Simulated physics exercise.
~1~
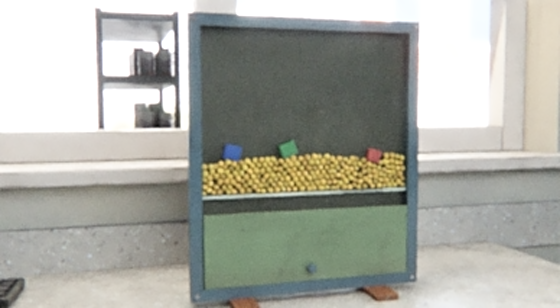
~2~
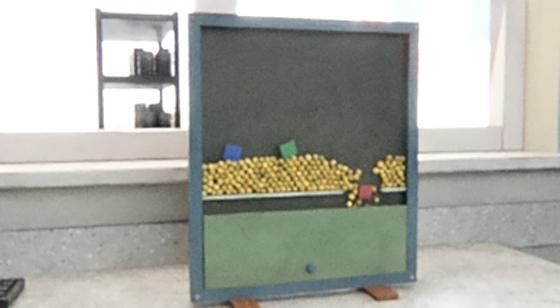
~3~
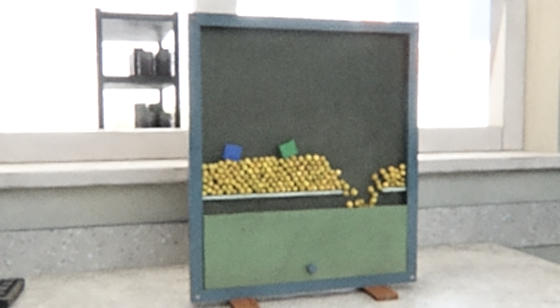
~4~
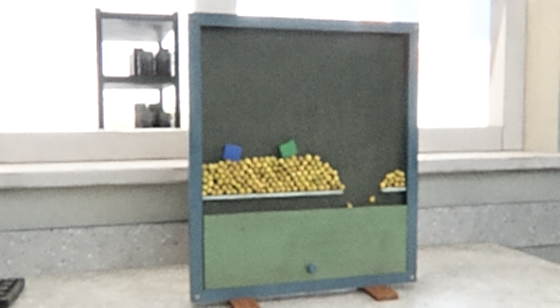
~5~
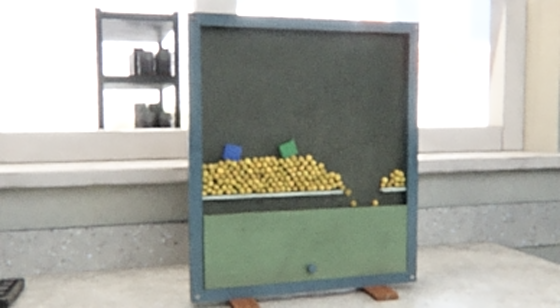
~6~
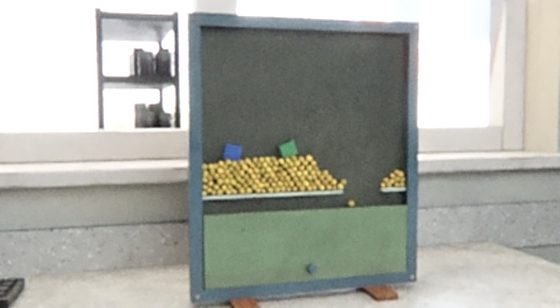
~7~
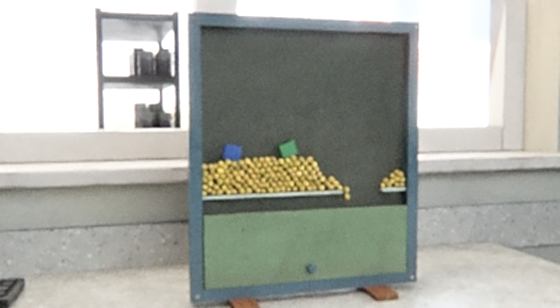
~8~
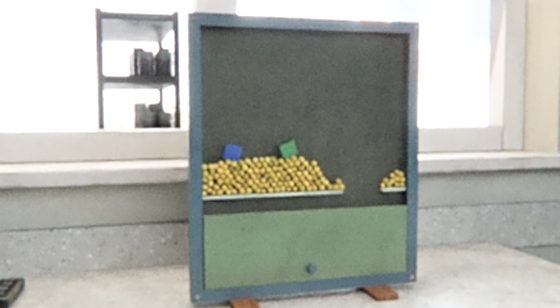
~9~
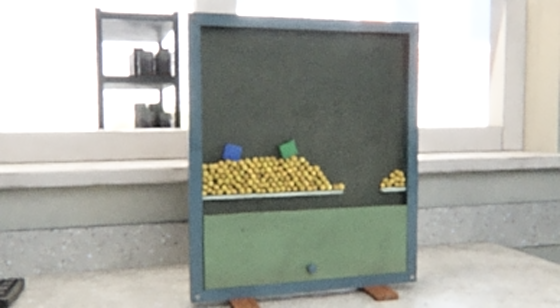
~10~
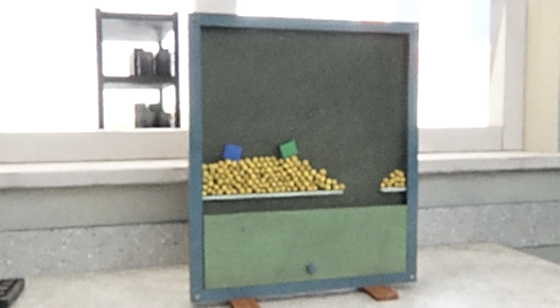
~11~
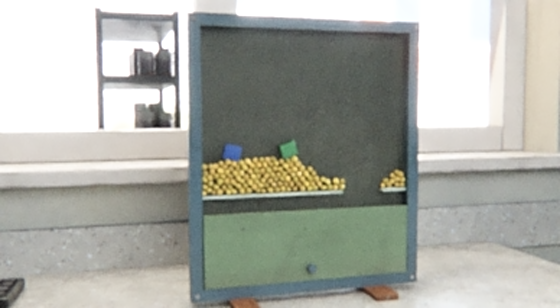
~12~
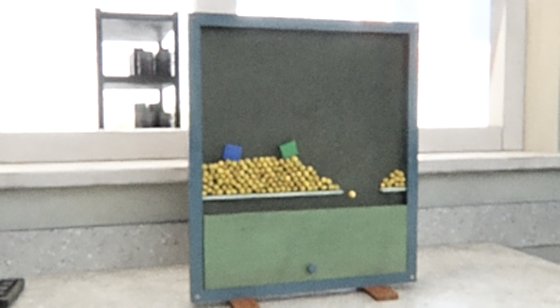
Yellowish beads in a shallow upright case poured through a gap that opened toward the right of their shelf, and the red block dropped out with them. The flow thinned to stray beads, leaving a sloping pile with the blue and green blocks on top and a small heap at right.
